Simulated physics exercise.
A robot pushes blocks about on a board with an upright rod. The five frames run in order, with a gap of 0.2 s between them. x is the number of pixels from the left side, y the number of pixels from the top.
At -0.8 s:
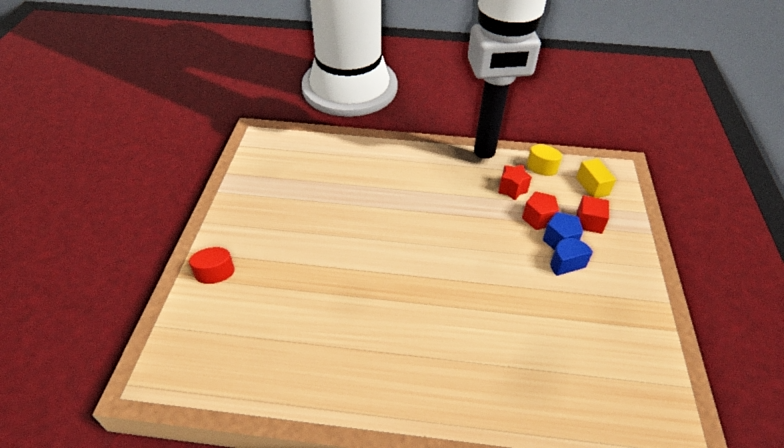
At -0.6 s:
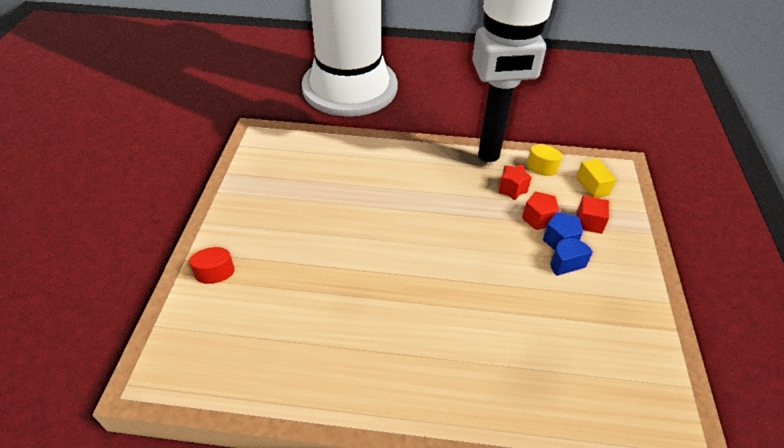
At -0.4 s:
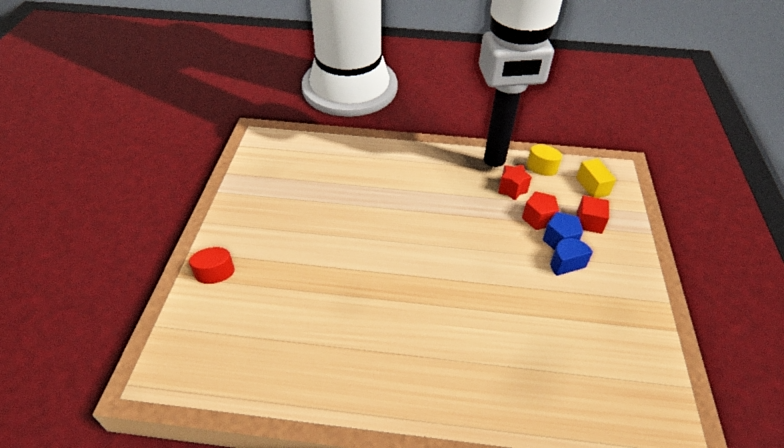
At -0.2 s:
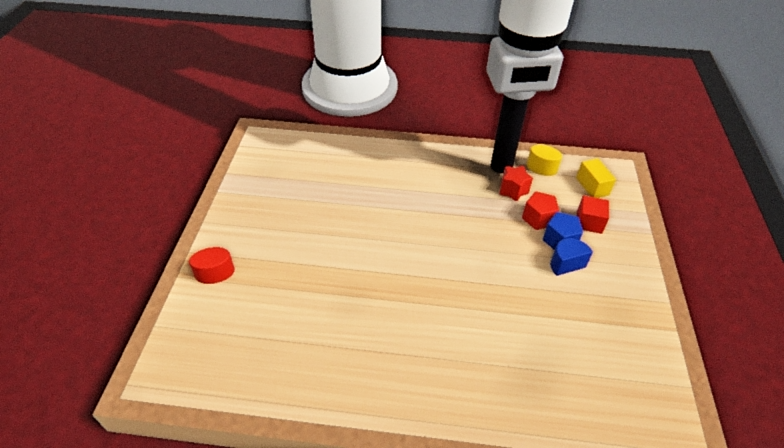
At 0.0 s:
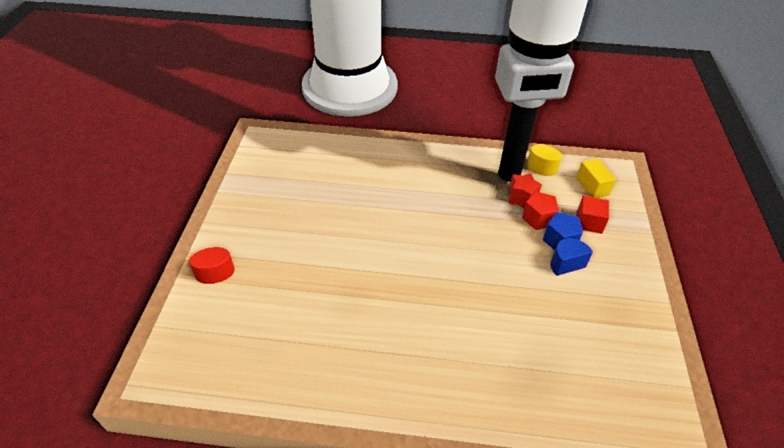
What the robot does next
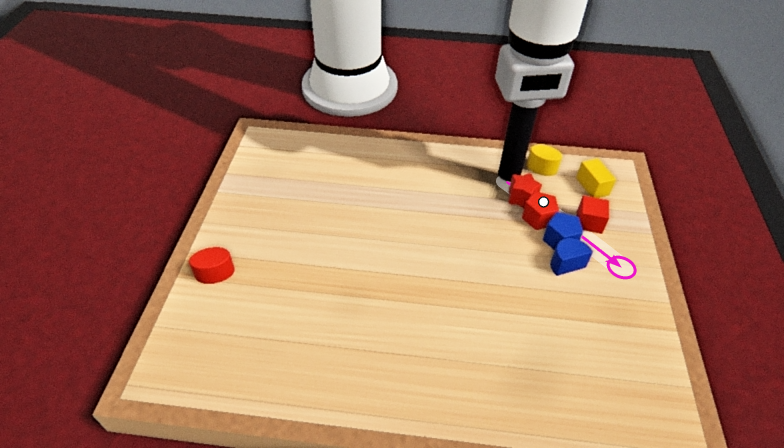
A robot's upright black rod starts near the board's far edge, beside a cluster of red, blue and yellow blocks, and moves slowly right and toward the viewer. It reaches the red star-shaped block and nudges it slightly toward the red pentagon, while the other blocks stay still.
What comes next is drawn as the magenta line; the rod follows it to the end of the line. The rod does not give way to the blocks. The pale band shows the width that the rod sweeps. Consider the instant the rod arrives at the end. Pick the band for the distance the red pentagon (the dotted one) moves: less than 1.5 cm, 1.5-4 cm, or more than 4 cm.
From 1.5 to 4 cm.
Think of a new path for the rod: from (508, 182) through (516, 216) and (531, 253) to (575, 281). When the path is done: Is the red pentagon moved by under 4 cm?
Going by the path, no.
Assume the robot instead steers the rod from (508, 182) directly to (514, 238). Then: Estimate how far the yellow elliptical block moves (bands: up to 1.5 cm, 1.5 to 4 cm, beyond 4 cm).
Final distance: Less than 1.5 cm.
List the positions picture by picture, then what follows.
In the first frame, lower end of the rod (485, 152), tops of blocks, red star-shaped block (516, 173), red pentagon (544, 202), yellow elliptical block (547, 152), blue pentagon (566, 224), blue half-round block (573, 248), red square (596, 206).
In the second frame, rod (489, 155), blocks as before.
In the third frame, rod (495, 160), blocks as before.
In the fourth frame, rod (501, 166), red star-shaped block (517, 174).
In the fifth frame, rod (509, 174), red star-shaped block (526, 182), red pentagon (544, 202), yellow elliptical block (547, 152), blue pentagon (566, 224), blue half-round block (573, 248), red square (596, 206).
The drawn path runs in a line from (508, 182) to (622, 267); the dot is on the red pentagon.
The first path, step by step. One third of the way, rod (546, 200); red star-shaped block (530, 201), turned 65° clockwise; red pentagon (549, 221), turned 55° anticlockwise; blue pentagon (580, 233); blue half-round block (580, 258), turned 35° clockwise.
Two thirds of the way, rod (584, 228); red star-shaped block (530, 201), turned 70° clockwise; red pentagon (549, 221), turned 55° anticlockwise; blue pentagon (585, 240); blue half-round block (580, 264), turned 35° clockwise; red square (606, 209), turned 45° anticlockwise.
At the end, rod (626, 260); red star-shaped block (530, 201), turned 70° clockwise; red pentagon (549, 221), turned 55° anticlockwise; yellow elliptical block not moved; blue pentagon (589, 248), turned 35° clockwise; blue half-round block (578, 269), turned 25° clockwise; red square (607, 210), turned 50° anticlockwise.
